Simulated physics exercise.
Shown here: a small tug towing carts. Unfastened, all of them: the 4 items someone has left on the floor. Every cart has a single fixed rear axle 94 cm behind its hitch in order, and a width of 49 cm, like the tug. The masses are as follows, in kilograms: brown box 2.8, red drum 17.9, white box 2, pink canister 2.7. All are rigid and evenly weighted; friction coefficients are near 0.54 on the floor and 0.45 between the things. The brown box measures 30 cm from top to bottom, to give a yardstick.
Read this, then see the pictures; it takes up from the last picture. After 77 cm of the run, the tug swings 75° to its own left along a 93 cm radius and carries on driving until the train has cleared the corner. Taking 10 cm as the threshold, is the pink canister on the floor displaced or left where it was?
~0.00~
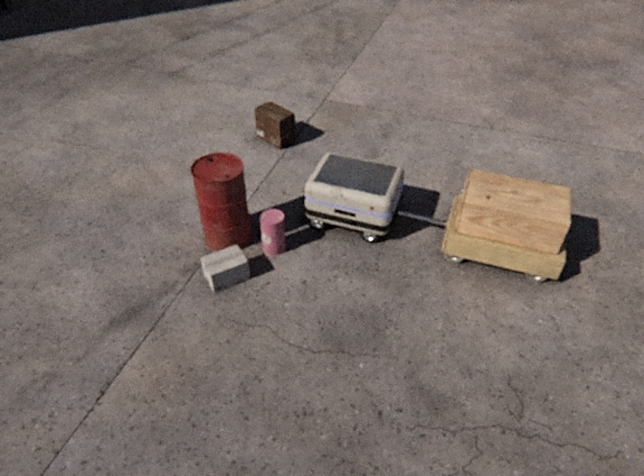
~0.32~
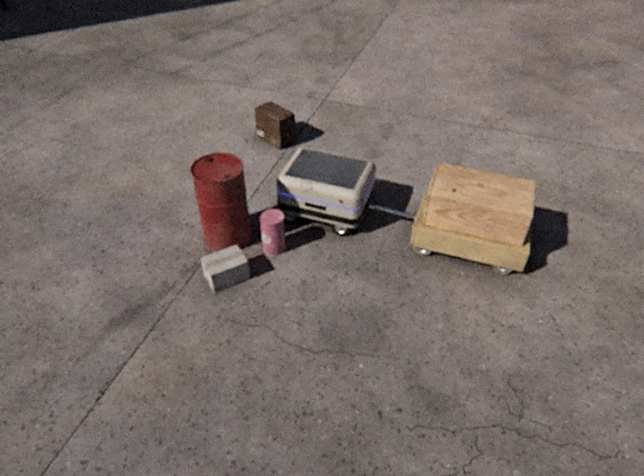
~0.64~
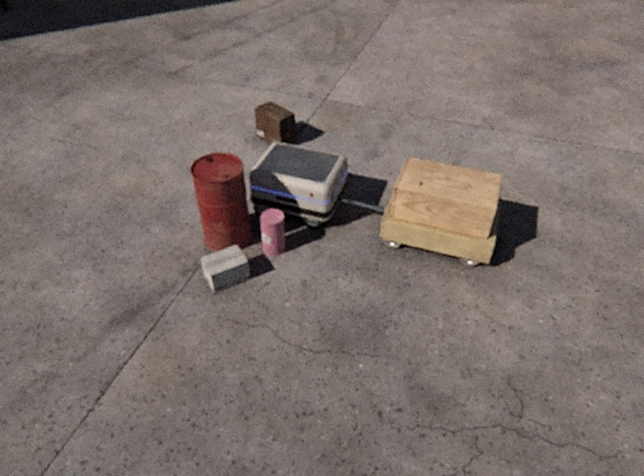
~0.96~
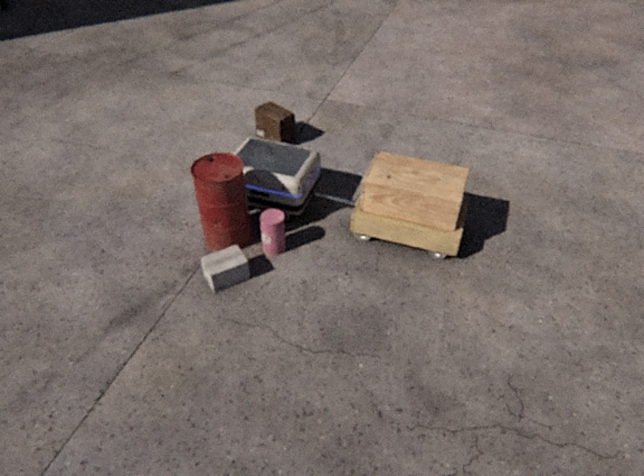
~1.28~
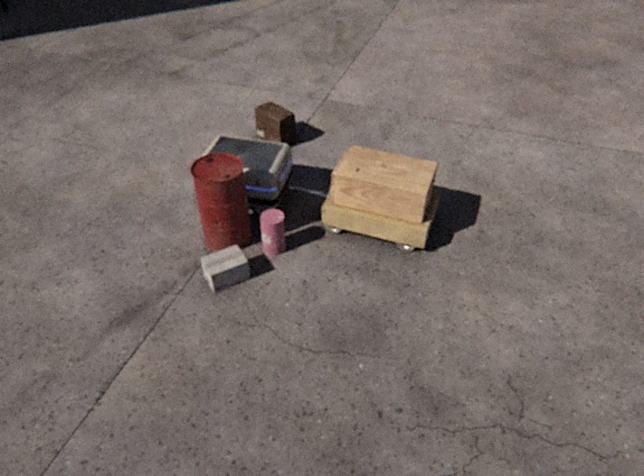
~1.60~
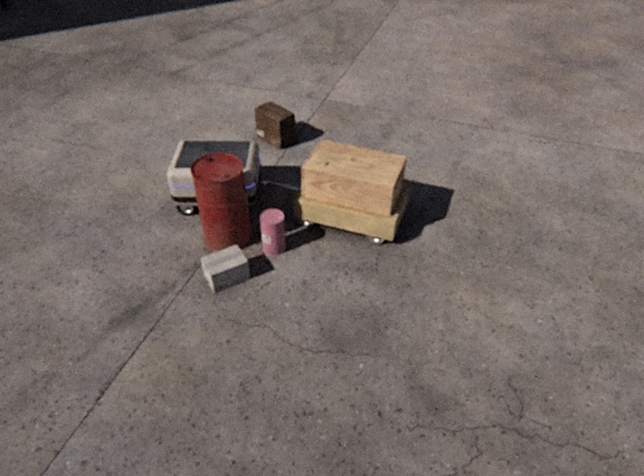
It is left where it was.
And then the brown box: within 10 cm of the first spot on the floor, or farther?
In the end the brown box remains stationary.
By 2.40 s, tug has run 163 cm; red drum 3 cm from its spot.
By 3.30 s, tug has run 224 cm; red drum 26 cm from its spot; white box 3 cm from its spot.
By 4.50 s, tug has run 306 cm; red drum 37 cm from its spot; white box 9 cm from its spot.
When it is over (6.0 s), not toppled but over 10 cm from the start, red drum; the other 3 within 10 cm of the start. End places, in pixels of the last picture, pink canister near (273, 233).
